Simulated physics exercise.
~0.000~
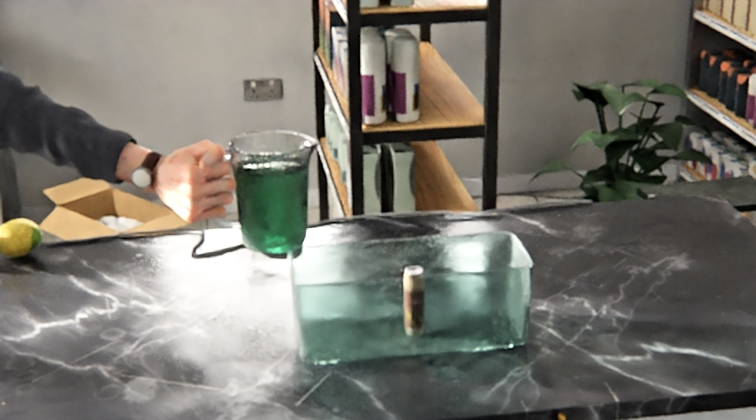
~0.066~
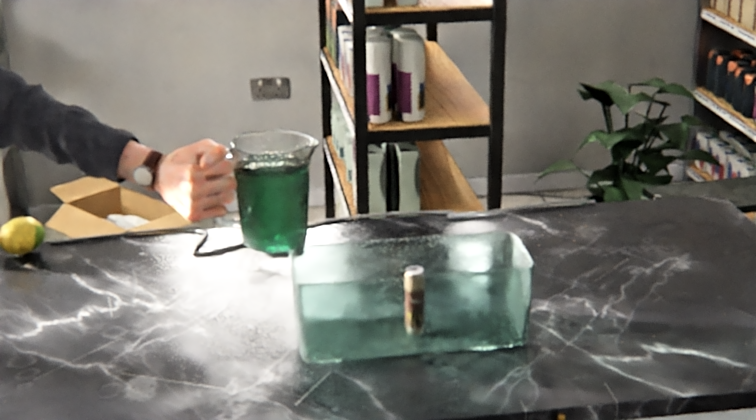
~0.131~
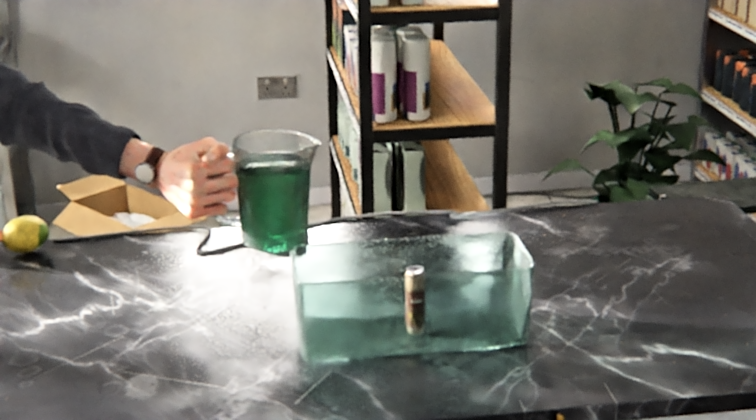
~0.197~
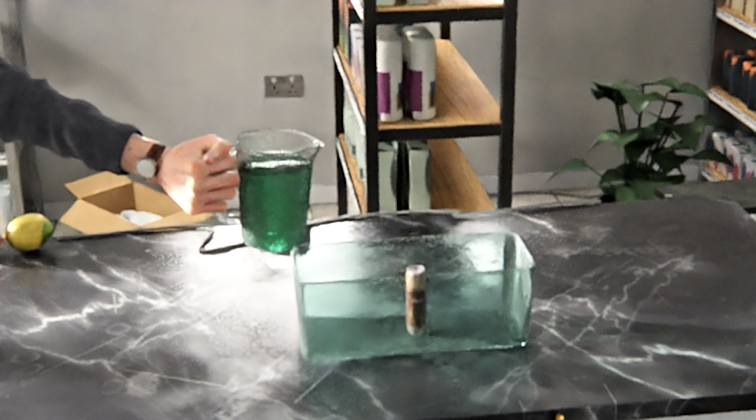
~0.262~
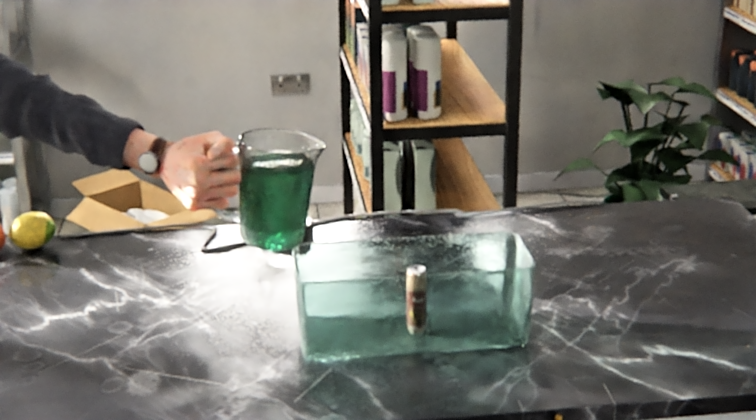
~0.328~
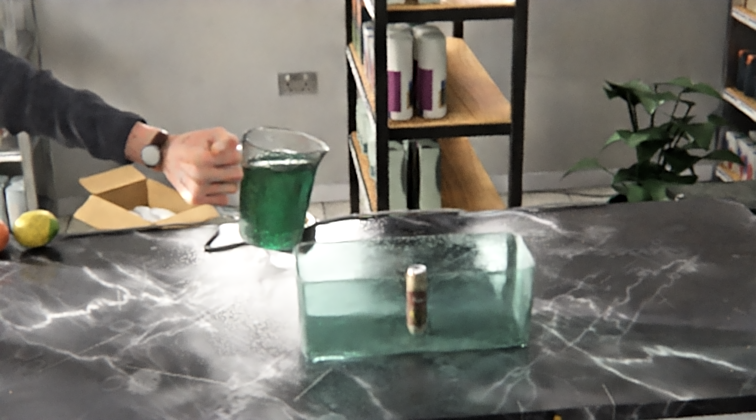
On a dark marbled counter, a hand held a glass jug of green liquid beside a clear oblong basin with a small tin standing in it, then slowly tilted the jug slightly to the right.
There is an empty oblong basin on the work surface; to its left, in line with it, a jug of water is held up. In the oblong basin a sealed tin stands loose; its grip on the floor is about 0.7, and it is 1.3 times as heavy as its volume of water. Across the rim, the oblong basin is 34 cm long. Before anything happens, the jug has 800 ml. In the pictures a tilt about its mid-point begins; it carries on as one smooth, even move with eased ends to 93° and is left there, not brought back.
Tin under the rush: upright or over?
It will make it through.
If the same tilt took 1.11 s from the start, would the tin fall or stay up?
So the tin will hold steady.
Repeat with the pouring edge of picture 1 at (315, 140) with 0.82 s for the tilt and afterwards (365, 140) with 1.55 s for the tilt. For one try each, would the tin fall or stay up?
In the first try it remains standing; in the second it remains standing.
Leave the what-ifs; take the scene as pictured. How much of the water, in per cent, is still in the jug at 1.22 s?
Around 56 in a hundred is still there.
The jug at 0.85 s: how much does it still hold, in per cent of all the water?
Remaining: Near 94 % of the total.
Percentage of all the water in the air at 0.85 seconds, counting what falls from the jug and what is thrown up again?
Around 5 in a hundred.
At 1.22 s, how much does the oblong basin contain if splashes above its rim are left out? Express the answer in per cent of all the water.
That comes to about 30 percent.
After 0.85 s the tilt is 53° and 94 per cent is still to pour; the tin stands where it began.
After 1.22 s the tilt is 83° and 57 per cent is still to pour; the tin stands where it began.
After 1.62 s the tilt is 93° and 14 per cent is still to pour; the tin stands where it began.
After 2.05 s the tilt is 93° and 2 per cent is still to pour; the tin stands where it began.
In the end the tin stands where it began.
